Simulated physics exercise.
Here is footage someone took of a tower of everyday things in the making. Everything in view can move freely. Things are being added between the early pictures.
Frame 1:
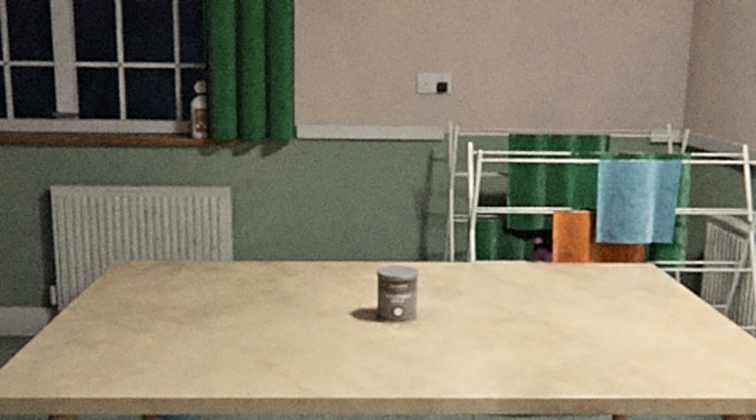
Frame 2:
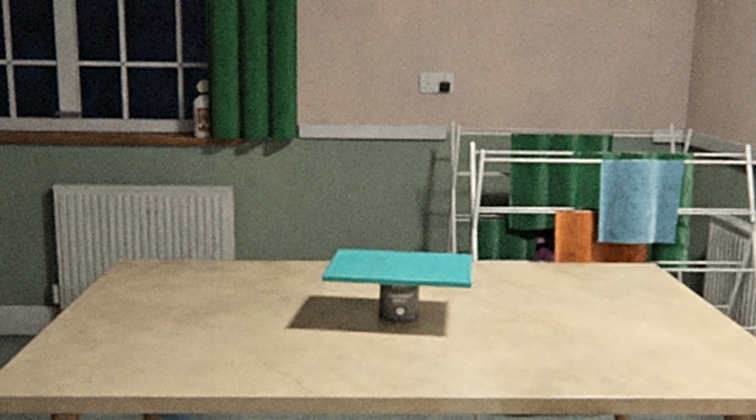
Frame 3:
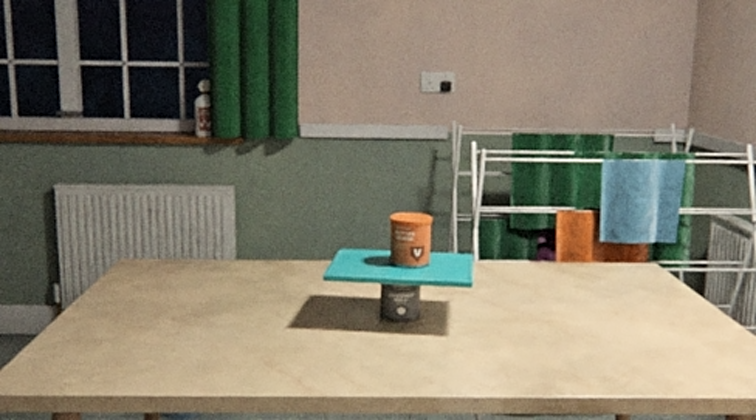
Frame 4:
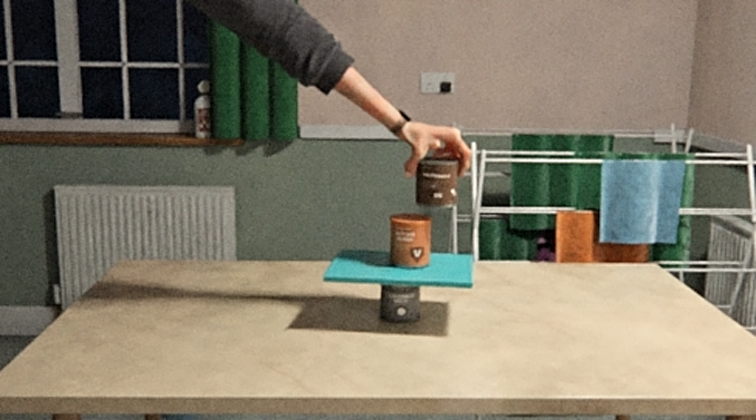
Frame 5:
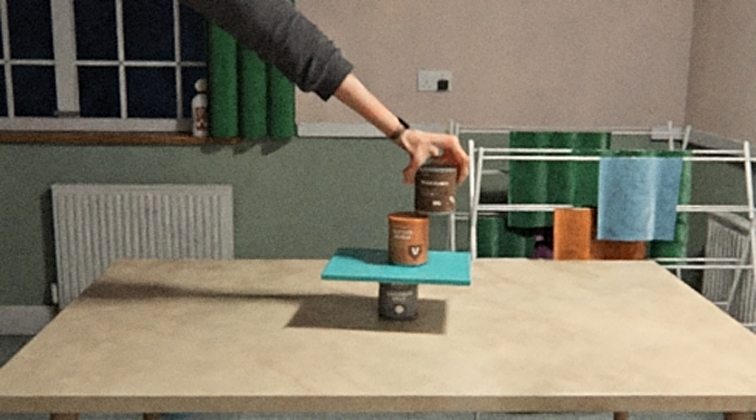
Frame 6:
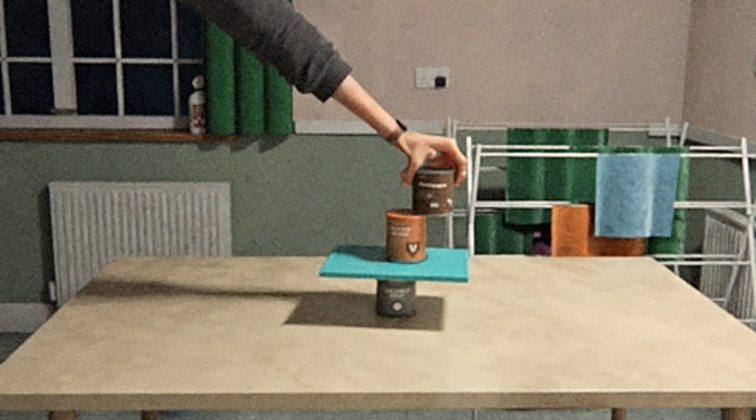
In a room with a drying rack, a turquoise tray and orange tin appear on a grey pot, a hand lowering a brown pot.
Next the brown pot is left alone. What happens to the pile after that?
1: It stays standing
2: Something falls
Something falls.
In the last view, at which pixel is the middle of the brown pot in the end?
I'd point to roughly (579, 294).
Then, 0.50 s past the last view, brown pot now fallen; orange tin rocked 8° from its first pose; turquoise tray rocked 7° from its first pose.
Then, 0.70 s past the last view, things are still on the move.
Finally, fallen, brown pot; the other 3 still in place. Final places as the last picture's camera would see them, brown pot near (579, 294). The pile loses its balance.
